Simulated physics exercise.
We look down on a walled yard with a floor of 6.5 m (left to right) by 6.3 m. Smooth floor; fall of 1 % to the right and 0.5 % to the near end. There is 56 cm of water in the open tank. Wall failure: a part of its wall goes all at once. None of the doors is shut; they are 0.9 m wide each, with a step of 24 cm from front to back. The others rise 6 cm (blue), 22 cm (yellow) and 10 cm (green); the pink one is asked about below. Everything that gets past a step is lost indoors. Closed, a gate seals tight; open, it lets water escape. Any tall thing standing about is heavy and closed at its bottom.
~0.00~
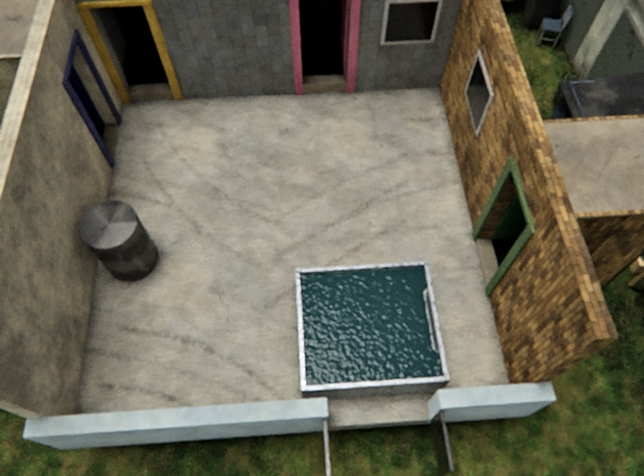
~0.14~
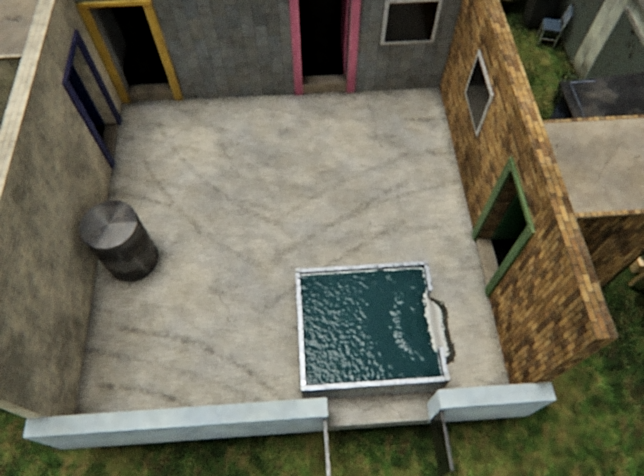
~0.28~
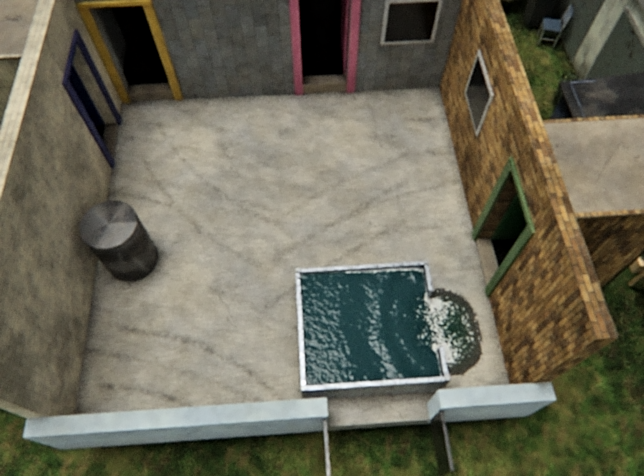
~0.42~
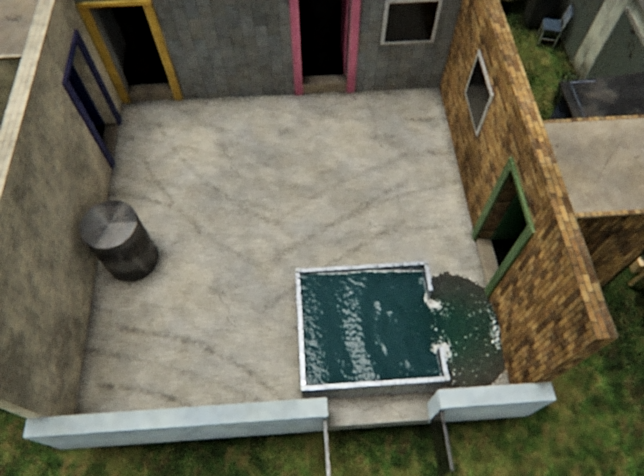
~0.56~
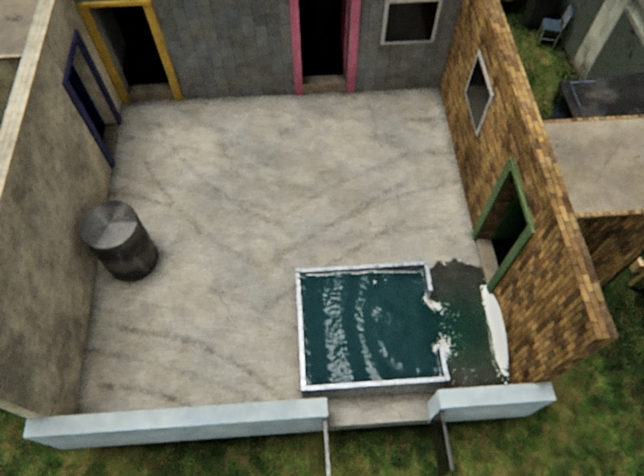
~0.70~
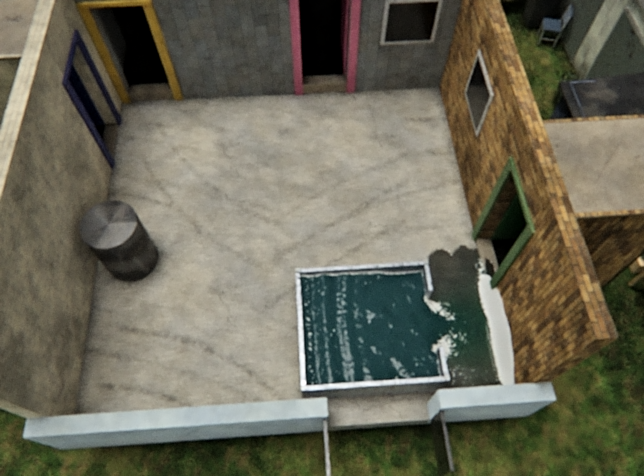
We see a walled yard from above, with a square open tank of water whose right side suddenly gives way; water pours out through the gap, spreads across the floor to the brick wall, and extends along it.
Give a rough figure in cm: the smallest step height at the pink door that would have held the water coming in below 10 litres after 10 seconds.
6.5 cm.
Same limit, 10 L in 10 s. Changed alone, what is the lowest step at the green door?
Green door - some 18 centimetres.
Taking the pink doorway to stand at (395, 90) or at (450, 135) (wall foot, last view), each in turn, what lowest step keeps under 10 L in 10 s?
About 11.5 cm for the first and 7.5 cm for the second.
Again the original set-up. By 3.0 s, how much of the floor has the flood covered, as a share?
Wet share: Around 30 %.
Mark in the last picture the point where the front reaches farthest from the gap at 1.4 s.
The farthest wet point sits near (463, 188) in the last view.
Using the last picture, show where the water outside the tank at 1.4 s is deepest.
Near pixel (512, 397).
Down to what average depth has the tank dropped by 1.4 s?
The average depth is some 39 cm.
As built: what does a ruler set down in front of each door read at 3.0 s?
In cm - blue: 0, yellow: 0, pink: 0, green: 15.
After 1.4 s water covers 10 % of the floor, deepest (48 cm) near (512, 397); it has not reached the pink door.
After 3.0 s water covers 30 % of the floor, deepest (30 cm) near (451, 388); it has not reached the pink door.
After 10.0 s water covers 80 % of the floor, deepest (12 cm) near (509, 385); 5 cm at the pink door, 0 litres in over its 25 cm step.
At the pink door as built, the water arrived by 3.5 s and peaked near 10 cm at 4.2 s.
Run again over the same 10 s with other heights there, 17 litres in over 5.5 cm, 6 litres over 7 cm. The limit of 10 litres is kept from about 6.5 cm up.
